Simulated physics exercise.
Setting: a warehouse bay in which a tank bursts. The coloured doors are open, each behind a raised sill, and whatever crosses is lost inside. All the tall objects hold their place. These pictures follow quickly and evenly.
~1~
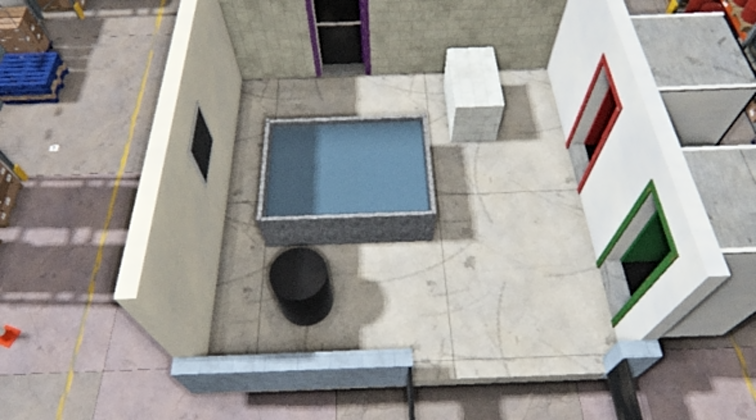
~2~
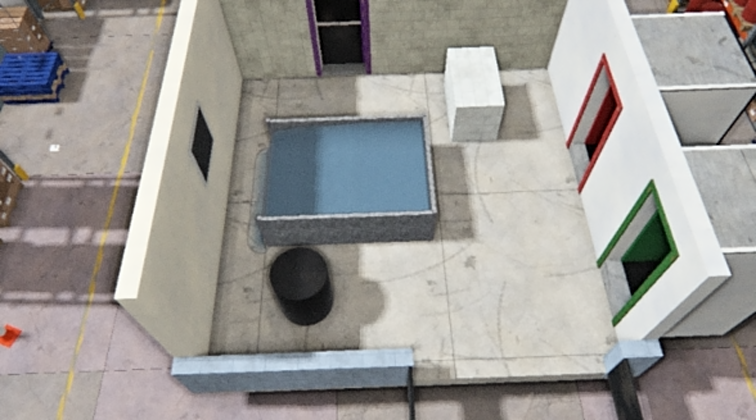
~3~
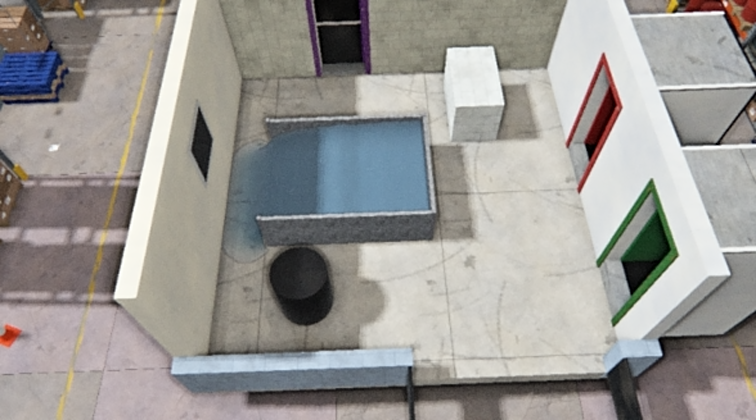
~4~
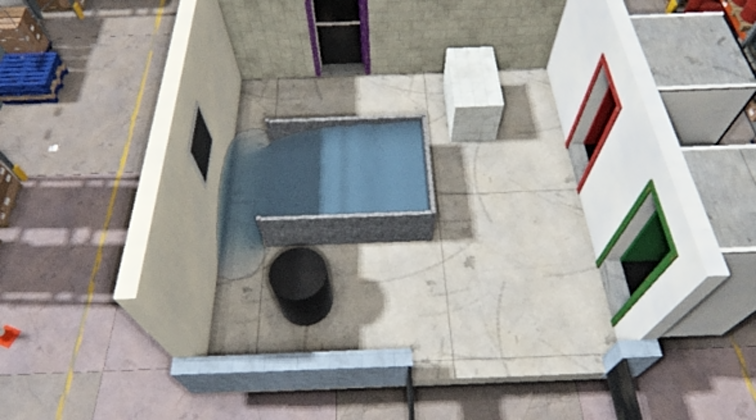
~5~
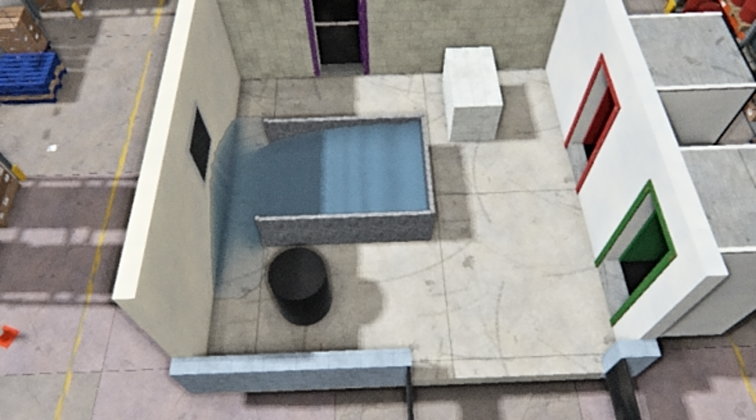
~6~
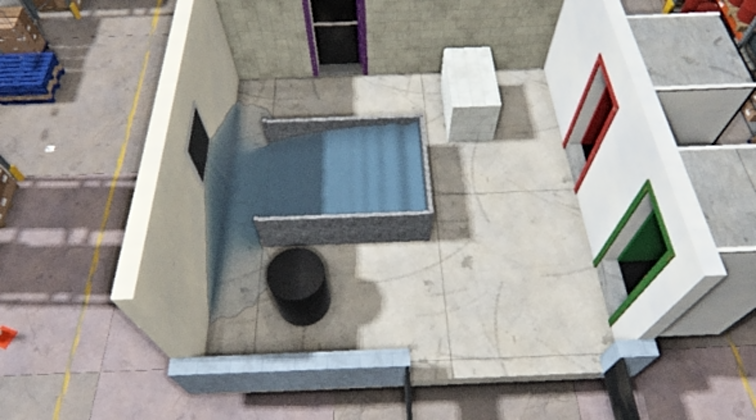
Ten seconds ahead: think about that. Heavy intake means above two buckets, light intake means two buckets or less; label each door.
Labels: Green door: Light, red door: Light, purple door: Heavy.
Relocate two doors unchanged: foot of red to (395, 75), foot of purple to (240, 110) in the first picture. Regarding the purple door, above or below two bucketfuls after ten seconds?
Result - purple door crosses the line.
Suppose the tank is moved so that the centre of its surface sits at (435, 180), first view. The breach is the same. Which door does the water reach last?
That's the red door.
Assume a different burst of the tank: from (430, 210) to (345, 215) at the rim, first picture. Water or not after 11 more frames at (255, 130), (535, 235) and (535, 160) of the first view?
Point by point: Unwetted; unwetted; unwetted.
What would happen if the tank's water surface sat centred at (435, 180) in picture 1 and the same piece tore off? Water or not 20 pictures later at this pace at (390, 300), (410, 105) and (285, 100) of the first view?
So, in the order given, I'd say soaked through, soaked through, soaked through.
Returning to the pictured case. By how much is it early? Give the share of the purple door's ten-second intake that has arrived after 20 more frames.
About 60 per cent.
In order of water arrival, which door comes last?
That would be the door marked red.
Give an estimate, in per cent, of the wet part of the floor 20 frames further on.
Estimated share: Around 75 %.
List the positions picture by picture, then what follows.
In the first picture, still water in the open tank at (347, 167).
In the second picture, the front is at (264, 250), out from the gap at (272, 186).
In the third picture, the front is at (242, 257), out from the gap at (272, 188).
In the fourth picture, the front is at (219, 271), out from the gap at (272, 190).
In the fifth picture, water pours out at (271, 190) and has run to (215, 294).
In the sixth picture, the front is at (210, 319), out from the gap at (270, 190).
A moment on, water covers 20 % of the floor; the green door not reached, the red door not reached, the purple door not reached.
Next, water covers 35 % of the floor; the green door not reached, the red door not reached, the purple door under two buckets in.
Then, water covers 75 % of the floor; the green door wet at the sill, nothing in, the red door not reached, the purple door over two buckets in.
Later, water covers 95 % of the floor; the green door wet at the sill, nothing in, the red door wet at the sill, nothing in, the purple door over two buckets in.
In the end, water covers 95 % of the floor; the green door wet at the sill, nothing in, the red door wet at the sill, nothing in, the purple door over two buckets in.
